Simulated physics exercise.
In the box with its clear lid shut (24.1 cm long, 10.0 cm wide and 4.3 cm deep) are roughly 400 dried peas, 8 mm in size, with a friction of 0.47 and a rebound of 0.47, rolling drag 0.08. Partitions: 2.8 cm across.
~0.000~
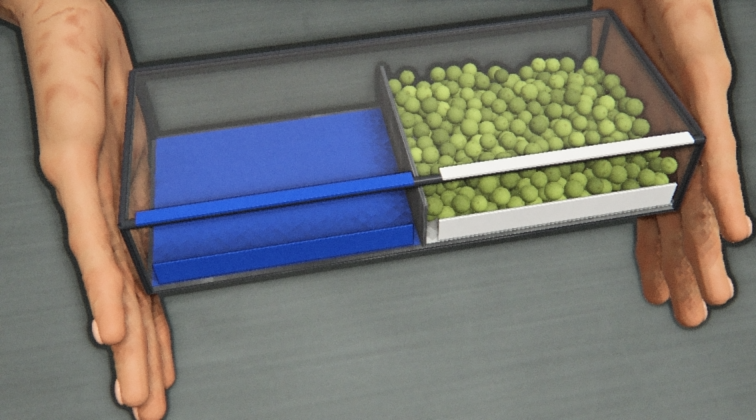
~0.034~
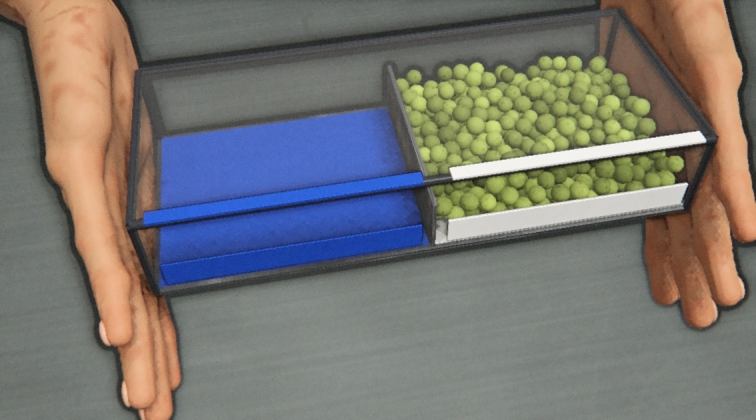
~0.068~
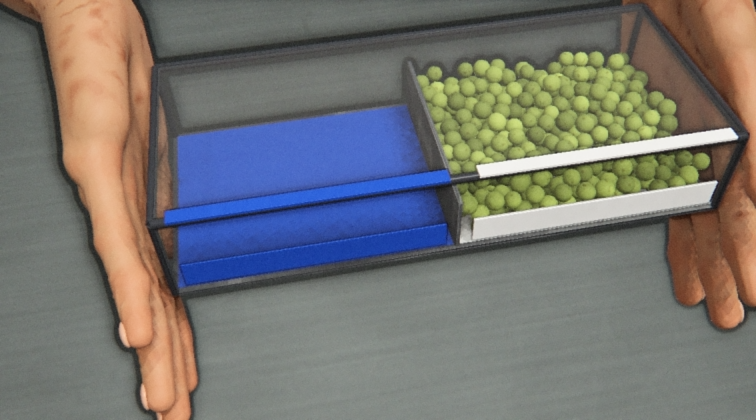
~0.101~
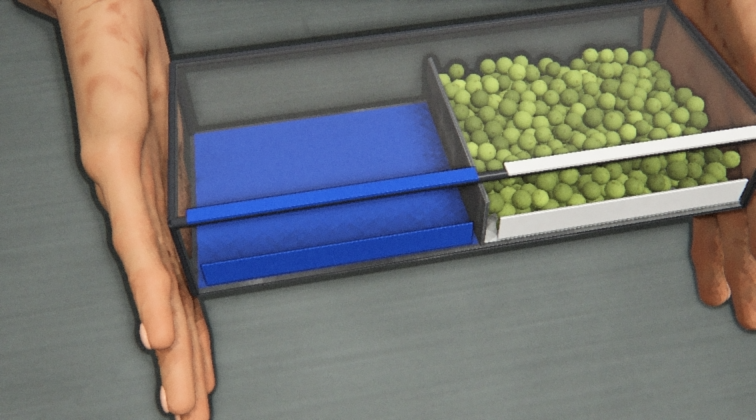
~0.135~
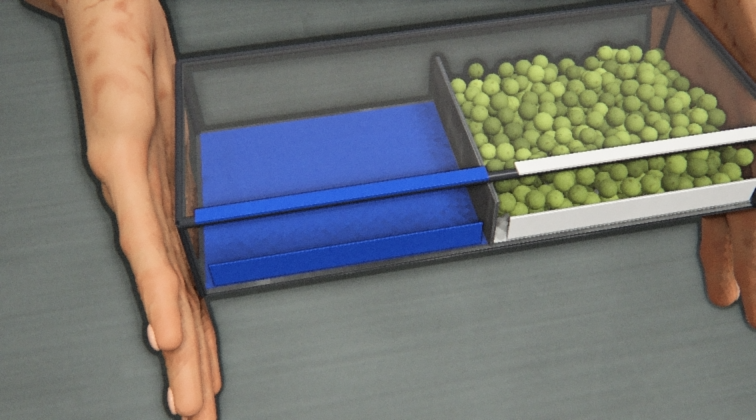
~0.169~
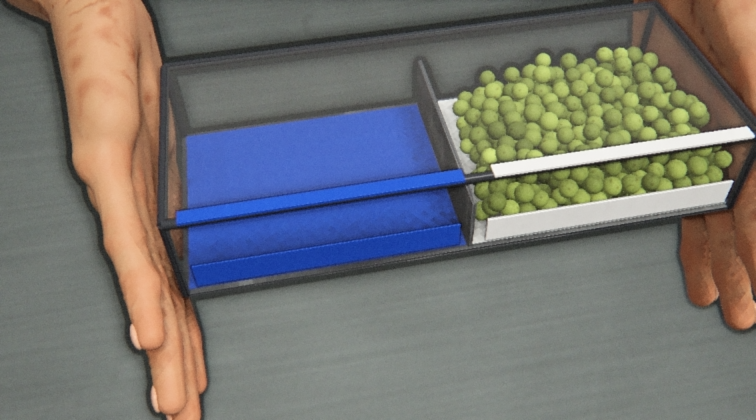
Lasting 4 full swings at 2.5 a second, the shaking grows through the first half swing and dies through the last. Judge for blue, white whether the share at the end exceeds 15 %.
Blue: It does not; white: It does.
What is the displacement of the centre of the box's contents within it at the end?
About 1.0 centimetres.
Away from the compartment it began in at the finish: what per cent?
Roughly 5 percent ends away from where it started.
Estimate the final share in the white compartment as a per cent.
The share comes out near 95 per cent.
After 0.65 s, tilt 0 degrees; white 100 %; middle of all pieces near (487, 147).
After 1.04 s, tilt 0 degrees; white 100 %; middle of all pieces near (503, 146).
After 1.41 s, tilt 0 degrees; blue 5 %, white 95 %; middle of all pieces near (550, 141).
After 1.76 s, tilt 0 degrees; blue 5 %, white 95 %; middle of all pieces near (499, 140).
In the end, at 2.1 s, blue 5 %, white 95 %.
